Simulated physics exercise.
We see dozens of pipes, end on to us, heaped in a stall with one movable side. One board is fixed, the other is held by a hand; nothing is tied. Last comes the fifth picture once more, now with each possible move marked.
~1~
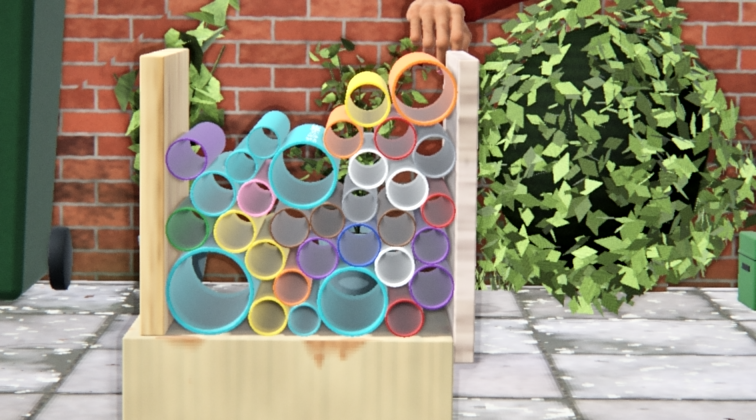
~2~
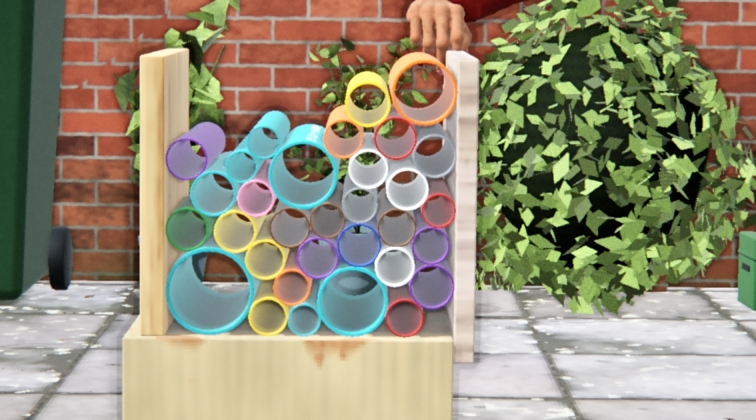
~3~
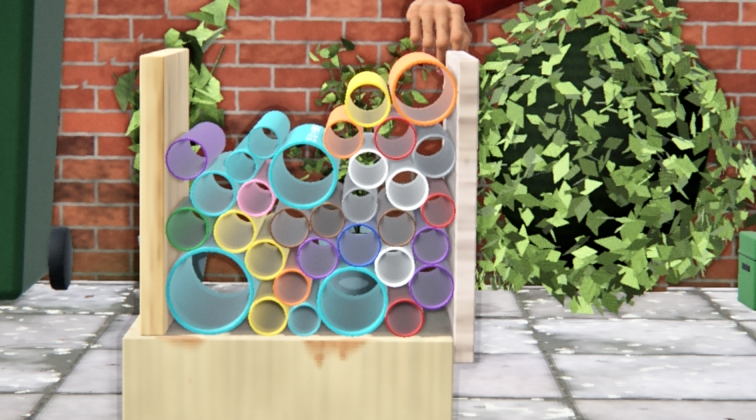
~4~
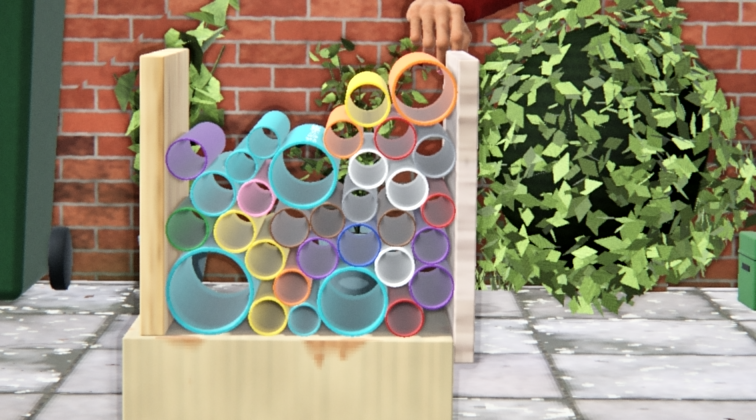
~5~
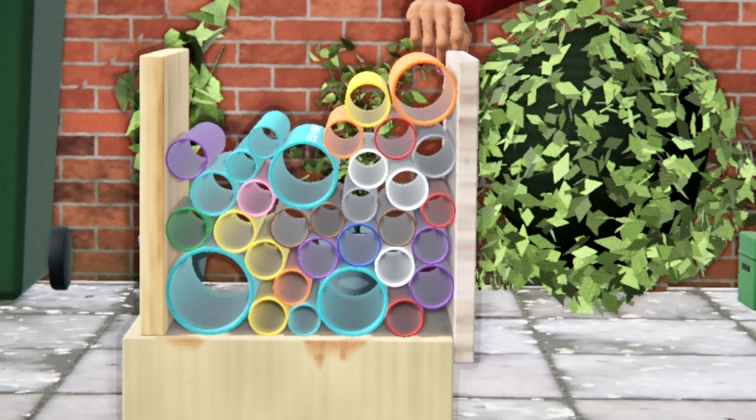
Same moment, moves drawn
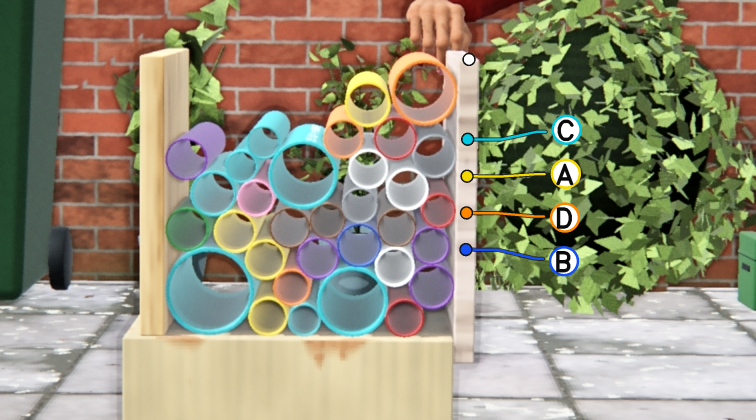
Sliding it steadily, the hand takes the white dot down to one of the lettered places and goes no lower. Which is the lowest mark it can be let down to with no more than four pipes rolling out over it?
Slide it to D.
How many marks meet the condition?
Three of the four.
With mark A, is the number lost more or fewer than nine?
It loses fewer than nine.
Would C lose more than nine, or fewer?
Fewer than nine.
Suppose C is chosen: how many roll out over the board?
With C, none.
On the marked copy, A at (467, 176); B at (466, 250); C at (468, 139); D at (466, 213); the white dot at (469, 59).
With D. Early on, top of the board (457, 130).
Further on, top of the board (456, 210).
At the end, top of the board (455, 212), four out over the board.
As for the rest, A one out over the board; B more than four out over the board; C none out over the board.
